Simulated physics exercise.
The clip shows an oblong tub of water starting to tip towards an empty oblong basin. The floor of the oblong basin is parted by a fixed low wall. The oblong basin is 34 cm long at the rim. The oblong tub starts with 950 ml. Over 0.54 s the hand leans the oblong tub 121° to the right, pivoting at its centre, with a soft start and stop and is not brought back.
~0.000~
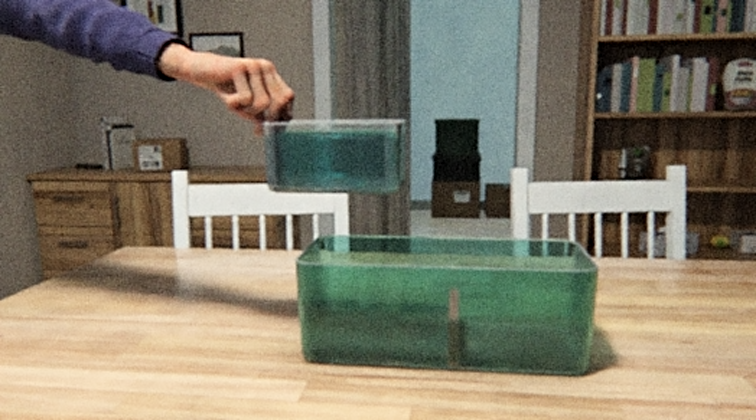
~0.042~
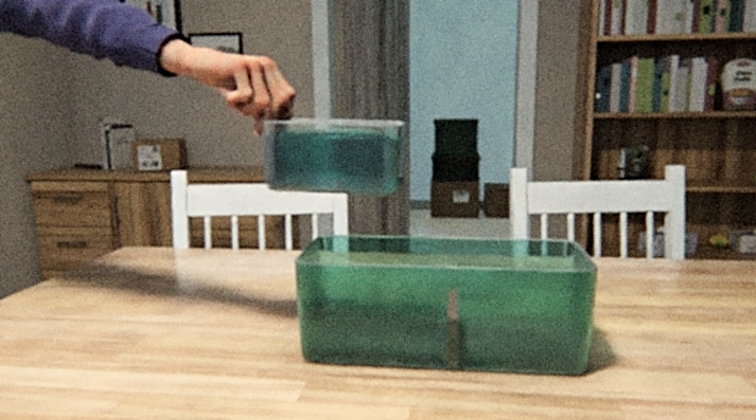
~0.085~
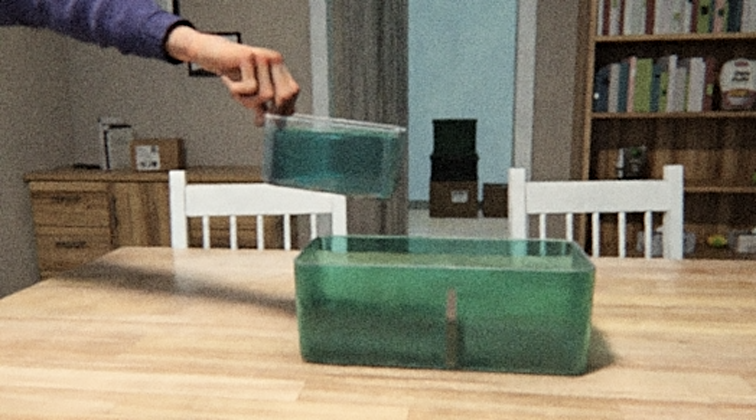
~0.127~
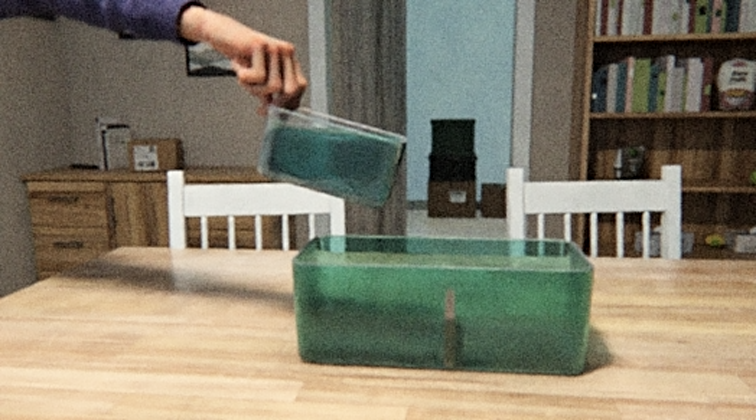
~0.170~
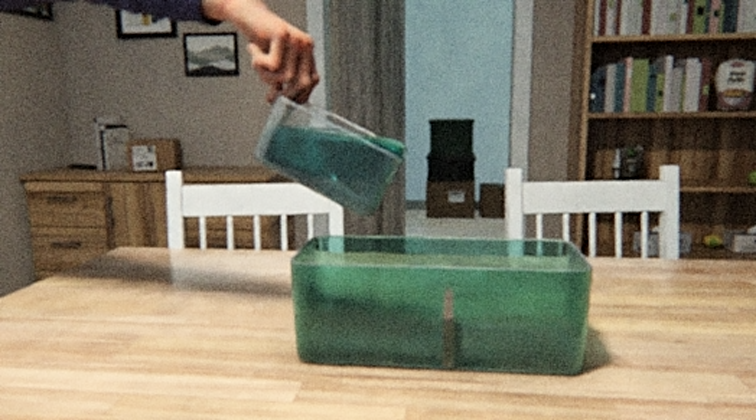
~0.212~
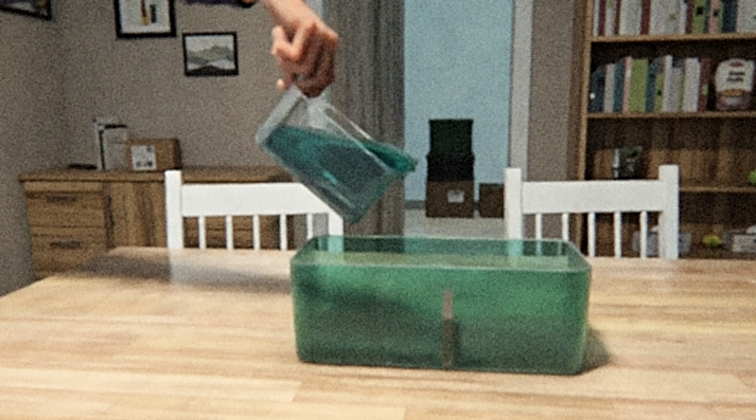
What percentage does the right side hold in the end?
Roughly 28 per cent is past the wall.
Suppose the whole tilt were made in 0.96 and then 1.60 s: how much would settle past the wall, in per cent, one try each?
First 50, then 60 per cent.
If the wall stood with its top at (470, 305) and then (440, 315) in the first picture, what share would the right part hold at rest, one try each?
In turn about 15 and 45 per cent.
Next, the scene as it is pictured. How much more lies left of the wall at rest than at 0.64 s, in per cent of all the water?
Near 3 in a hundred.
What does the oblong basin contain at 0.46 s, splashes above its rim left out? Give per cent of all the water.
Near 70 in a hundred.
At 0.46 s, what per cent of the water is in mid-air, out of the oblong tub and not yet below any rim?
About 20 per cent.
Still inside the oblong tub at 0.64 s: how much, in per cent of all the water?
Near 1 in a hundred.
Then, 0.46 s in, the tilt is 115° and 10 per cent is still to pour, 48 is left of the wall and 22 right of it.
Then, 0.64 s in, the tilt is 121° and 1 per cent is still to pour, 64 is left of the wall and 24 right of it.
Then, 0.83 s in, the tilt is 121° and 0 per cent is still to pour, 66 is left of the wall and 27 right of it.
Then, 1.04 s in, the tilt is 121° and 0 per cent is still to pour, 66 is left of the wall and 28 right of it.
Finally, 66 per cent lies left of the wall, 28 right of it and 6 outside.
